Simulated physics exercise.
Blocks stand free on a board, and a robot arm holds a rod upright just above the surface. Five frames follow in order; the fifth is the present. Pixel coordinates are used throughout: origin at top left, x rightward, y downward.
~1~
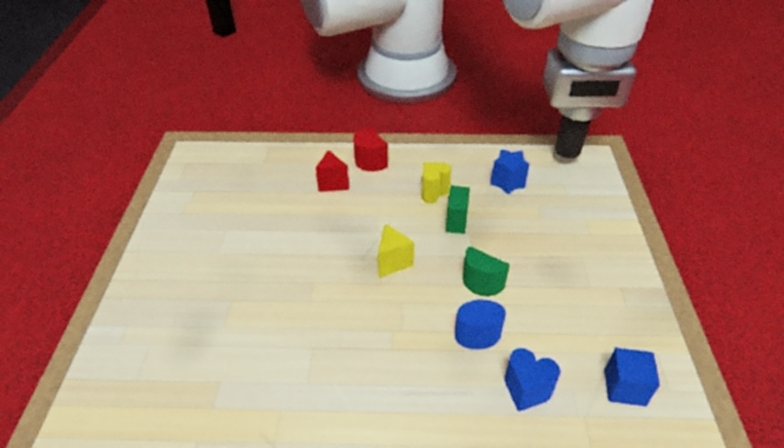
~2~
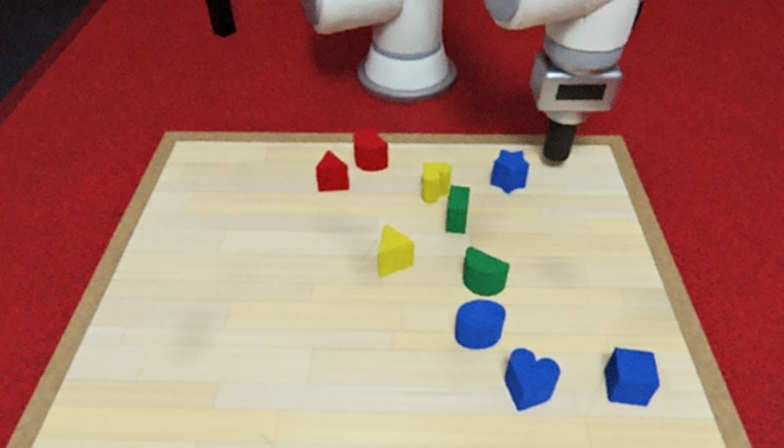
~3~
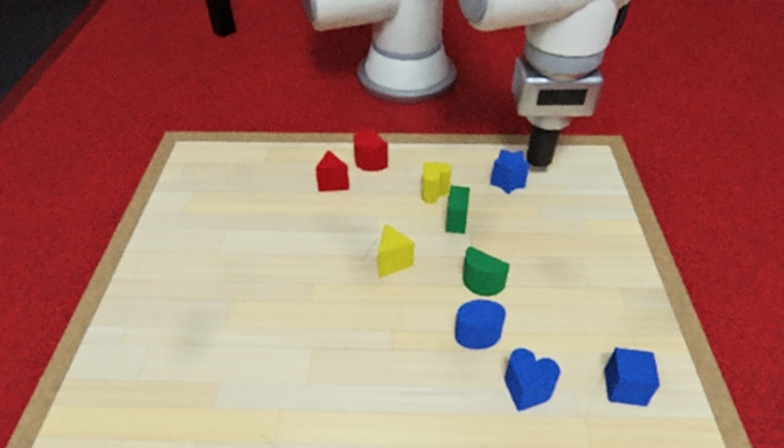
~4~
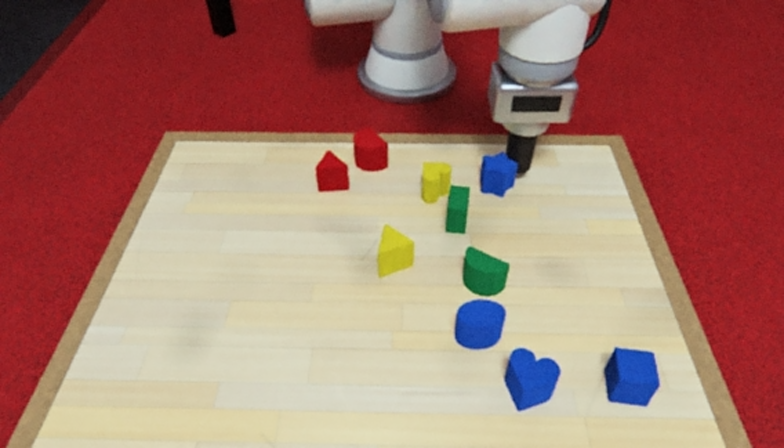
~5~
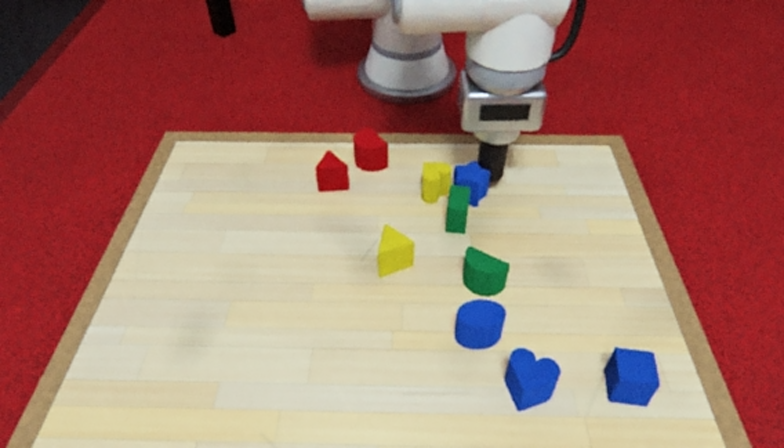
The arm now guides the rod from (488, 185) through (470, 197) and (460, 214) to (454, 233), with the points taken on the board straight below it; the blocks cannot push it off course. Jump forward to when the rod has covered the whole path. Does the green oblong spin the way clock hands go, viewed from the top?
The answer is no.
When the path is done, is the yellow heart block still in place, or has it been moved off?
In the end it has been moved.
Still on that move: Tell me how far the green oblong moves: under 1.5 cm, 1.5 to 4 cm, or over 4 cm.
Displaced more than 4 cm.
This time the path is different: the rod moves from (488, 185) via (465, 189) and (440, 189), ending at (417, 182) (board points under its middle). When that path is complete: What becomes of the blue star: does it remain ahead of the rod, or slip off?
The block lies off to the side or behind.
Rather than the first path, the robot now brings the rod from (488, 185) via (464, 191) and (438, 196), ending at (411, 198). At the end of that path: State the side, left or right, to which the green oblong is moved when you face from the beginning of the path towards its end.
Shifted left.
On the path given first. Halfway along, rod at (464, 195); yellow heart block at (423, 171), turned 15° clockwise; green oblong at (438, 218); blue star at (444, 193).
At the end, rod at (455, 222); yellow triangle at (390, 241), turned 20° clockwise; yellow heart block at (423, 171), turned 15° clockwise; green oblong at (419, 241), turned 25° anticlockwise; blue star at (428, 215), turned 20° clockwise.
